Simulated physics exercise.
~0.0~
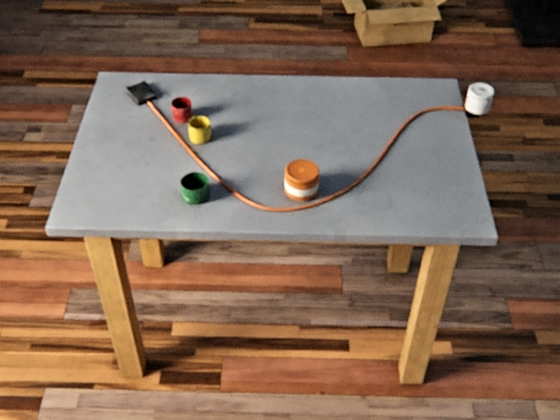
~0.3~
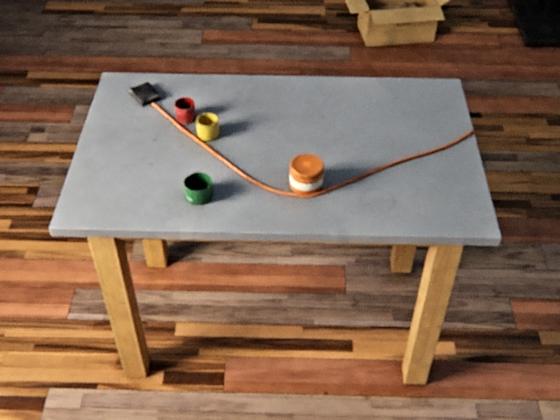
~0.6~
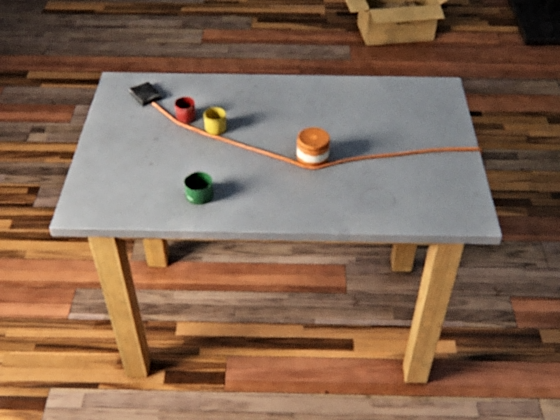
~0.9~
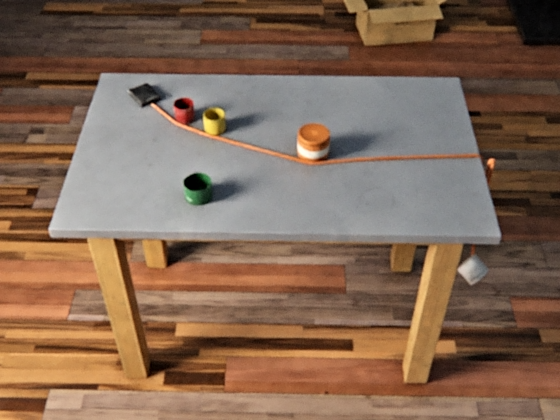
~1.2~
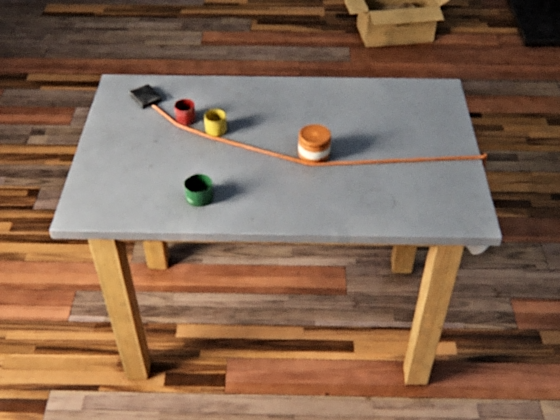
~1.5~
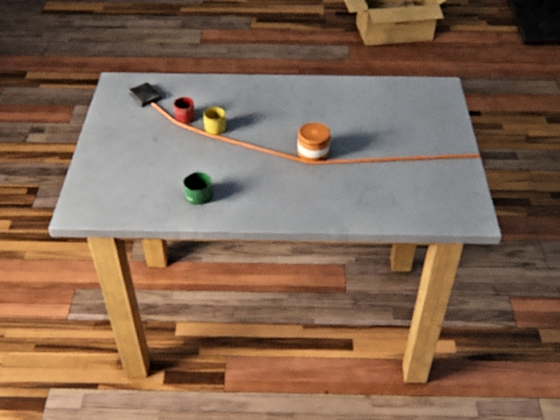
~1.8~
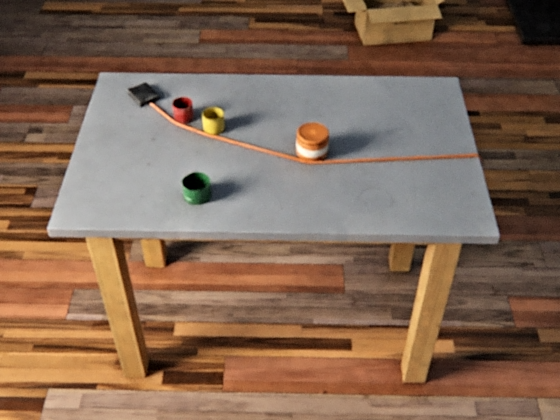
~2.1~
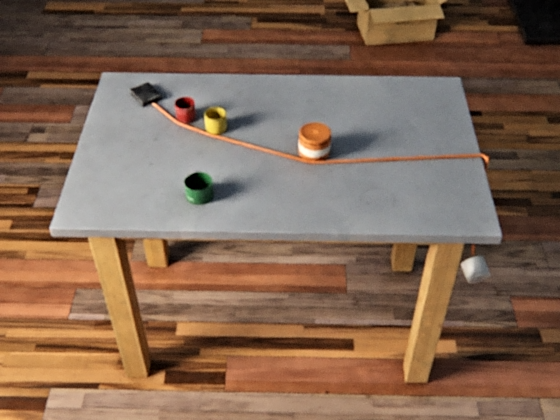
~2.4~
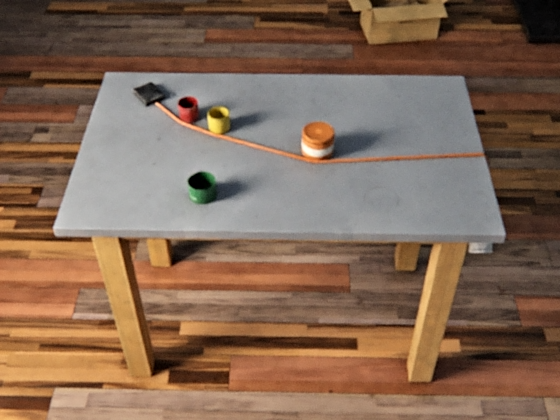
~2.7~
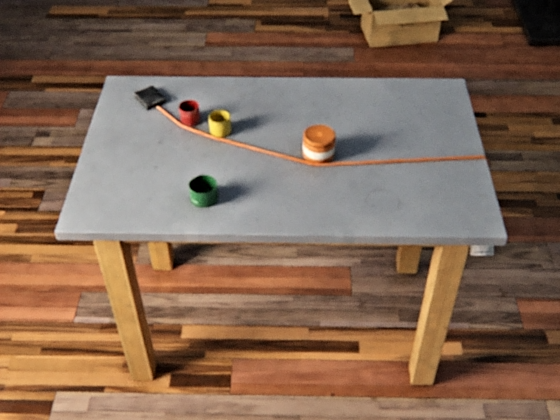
A small white object drops off the right edge of a grey table, pulling an orange cable taut, which drags an orange tin backward and nudges a yellow mug rightward; the object swings below the edge while both containers, a red cup and a green cup remain on top.
